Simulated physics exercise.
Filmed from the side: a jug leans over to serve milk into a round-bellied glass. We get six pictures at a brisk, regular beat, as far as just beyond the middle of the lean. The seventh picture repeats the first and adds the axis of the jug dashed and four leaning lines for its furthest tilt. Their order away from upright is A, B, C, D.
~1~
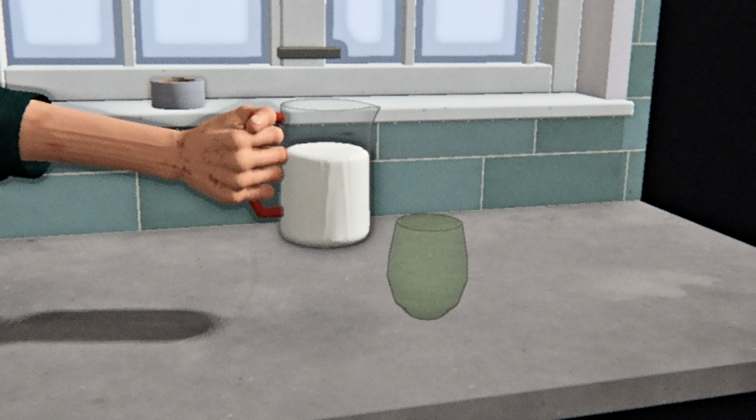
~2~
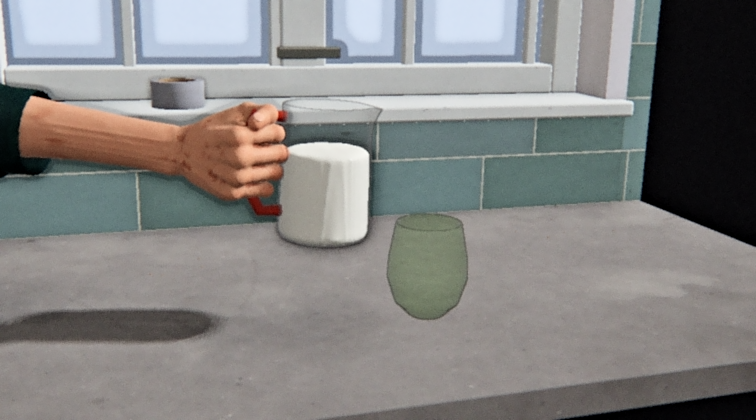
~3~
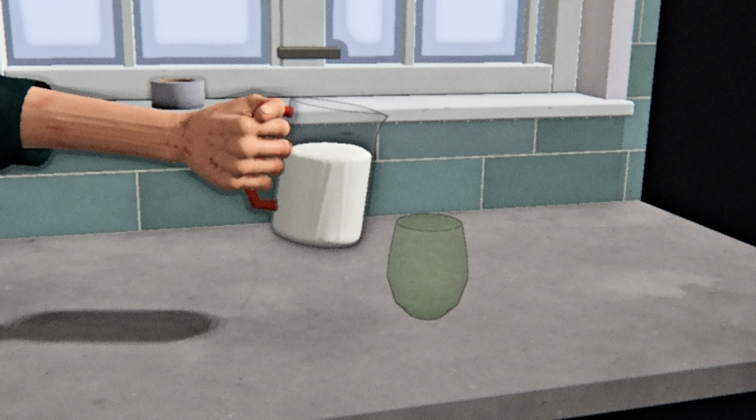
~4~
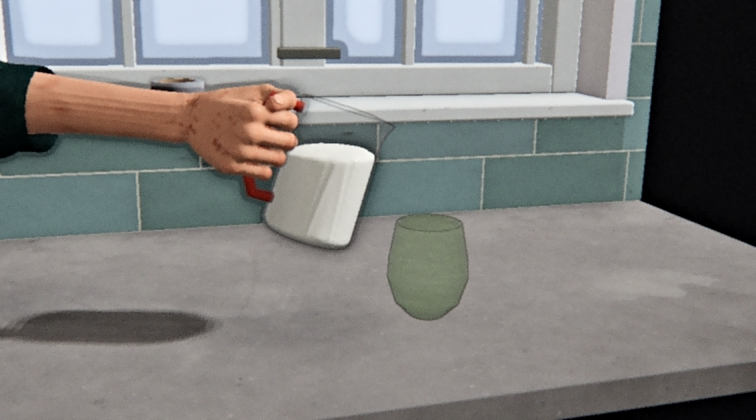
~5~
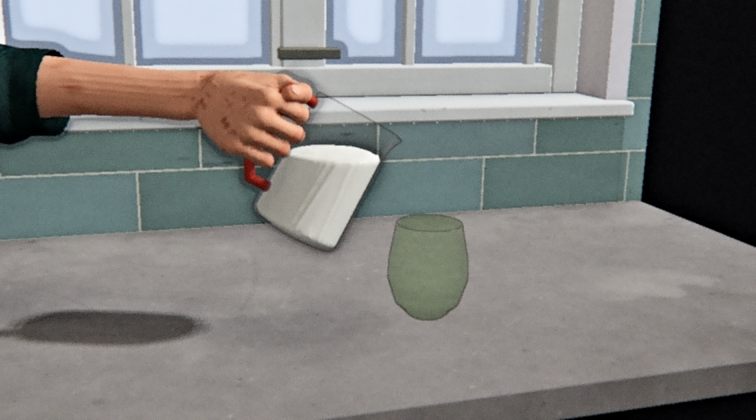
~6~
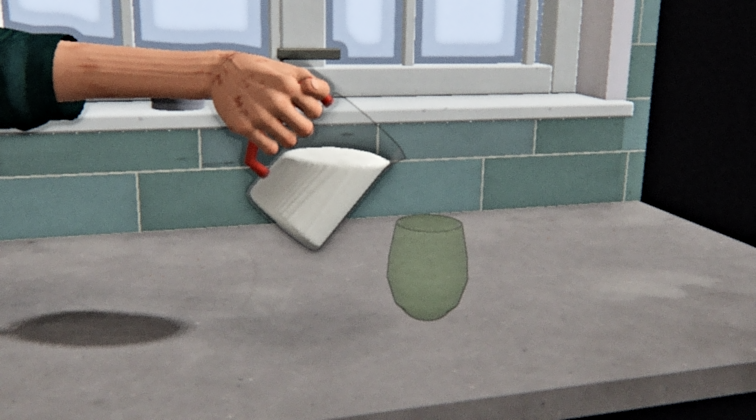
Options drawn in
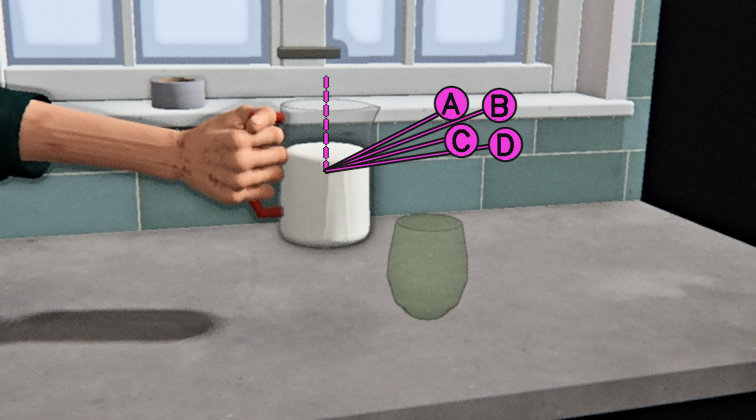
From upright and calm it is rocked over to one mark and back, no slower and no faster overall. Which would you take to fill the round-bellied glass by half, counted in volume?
C.
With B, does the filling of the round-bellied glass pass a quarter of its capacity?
Yes.
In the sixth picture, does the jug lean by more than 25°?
Yes, it does.
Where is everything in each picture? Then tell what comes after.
In the first picture, upright, lip at (378, 106); rim of the round-bellied glass round (429, 222); nothing has left yet.
In the second picture, tipped about 2°, lip at (380, 108); nothing has left yet.
In the third picture, tipped about 8°, lip at (386, 115); nothing has left yet.
In the fourth picture, tipped about 18°, lip at (393, 126); nothing has left yet.
In the fifth picture, tipped about 29°, lip at (400, 140); nothing has left yet.
In the sixth picture, tipped about 42°, lip at (403, 157); nothing has left yet.
On the marked copy, A at (437, 114); B at (483, 111); C at (444, 139); D at (488, 146).
Choosing A, the round-bellied glass ends with about 24 % of what it can hold.
Choosing B, the round-bellied glass ends with about 38 % of what it can hold.
Choosing C, the round-bellied glass ends with about 50 % of what it can hold; 3 % of the milk is spilt.
Choosing D, the round-bellied glass ends with about 62 % of what it can hold; 5 % of the milk is spilt.
